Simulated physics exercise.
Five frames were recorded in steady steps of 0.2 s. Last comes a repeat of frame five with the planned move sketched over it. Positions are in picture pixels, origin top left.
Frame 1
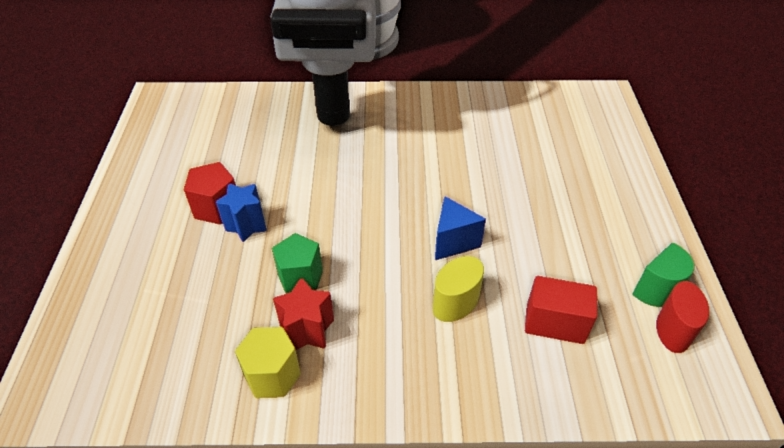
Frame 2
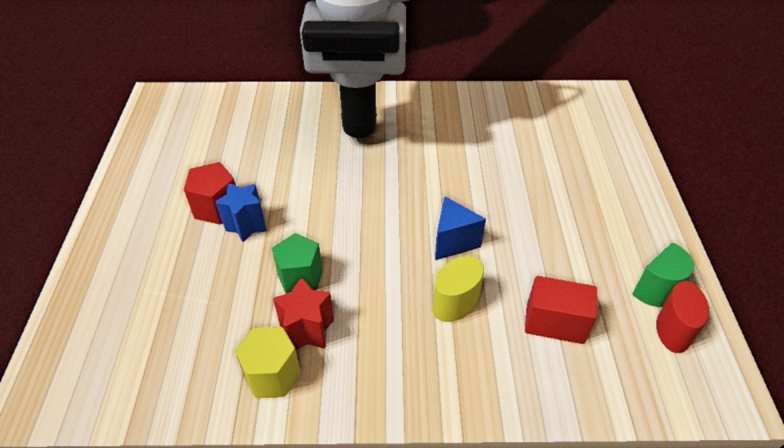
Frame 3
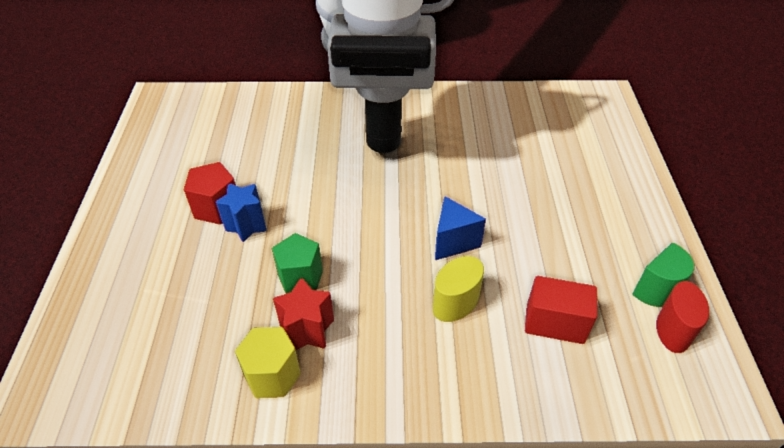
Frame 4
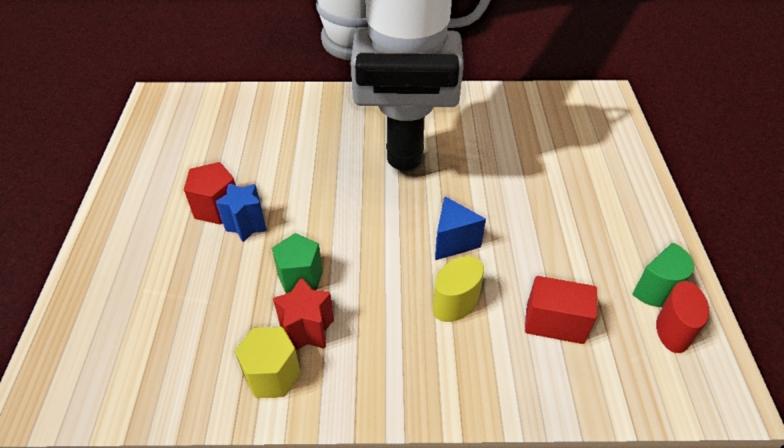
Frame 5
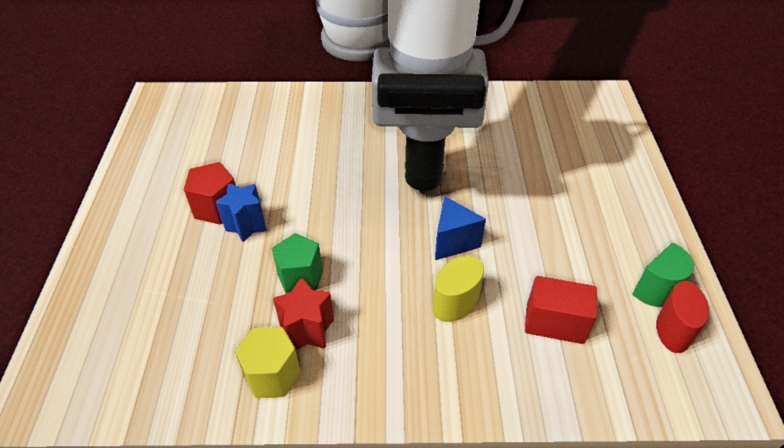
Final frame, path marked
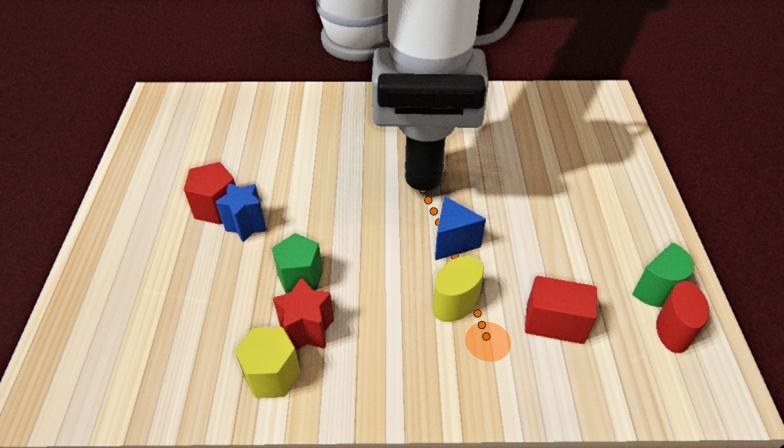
A robot arm with a black rod moved right and toward the viewer over a striped wooden board, nearing the blue triangle, while the red, green, yellow and blue blocks all stayed still.
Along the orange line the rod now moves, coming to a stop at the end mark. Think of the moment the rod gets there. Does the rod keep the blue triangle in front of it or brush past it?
I predict the rod still has it in front.
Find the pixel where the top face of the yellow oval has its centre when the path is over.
It comes to (462, 356).
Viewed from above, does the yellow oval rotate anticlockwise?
Final answer: No.
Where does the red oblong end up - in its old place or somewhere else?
By the time the path is finished, it has hardly shifted at all.
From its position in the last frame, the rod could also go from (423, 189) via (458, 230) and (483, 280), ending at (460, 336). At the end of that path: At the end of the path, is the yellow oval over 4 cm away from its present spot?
Going by the path, yes.
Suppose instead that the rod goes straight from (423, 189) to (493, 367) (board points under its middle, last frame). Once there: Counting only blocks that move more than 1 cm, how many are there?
That push would leave two blocks displaced by more than about 1 cm.
The drawn path runs from (423, 189) to (488, 341).
The first path, step by step. One third of the way, rod at (445, 223); blue triangle at (471, 239).
Two thirds of the way, rod at (468, 273); blue triangle at (489, 297), turned 15° clockwise; yellow oval at (464, 333), turned 20° clockwise.
At the end, rod at (490, 332); blue triangle at (512, 351), turned 65° clockwise; yellow oval at (462, 356), turned 70° clockwise; red oblong not moved.
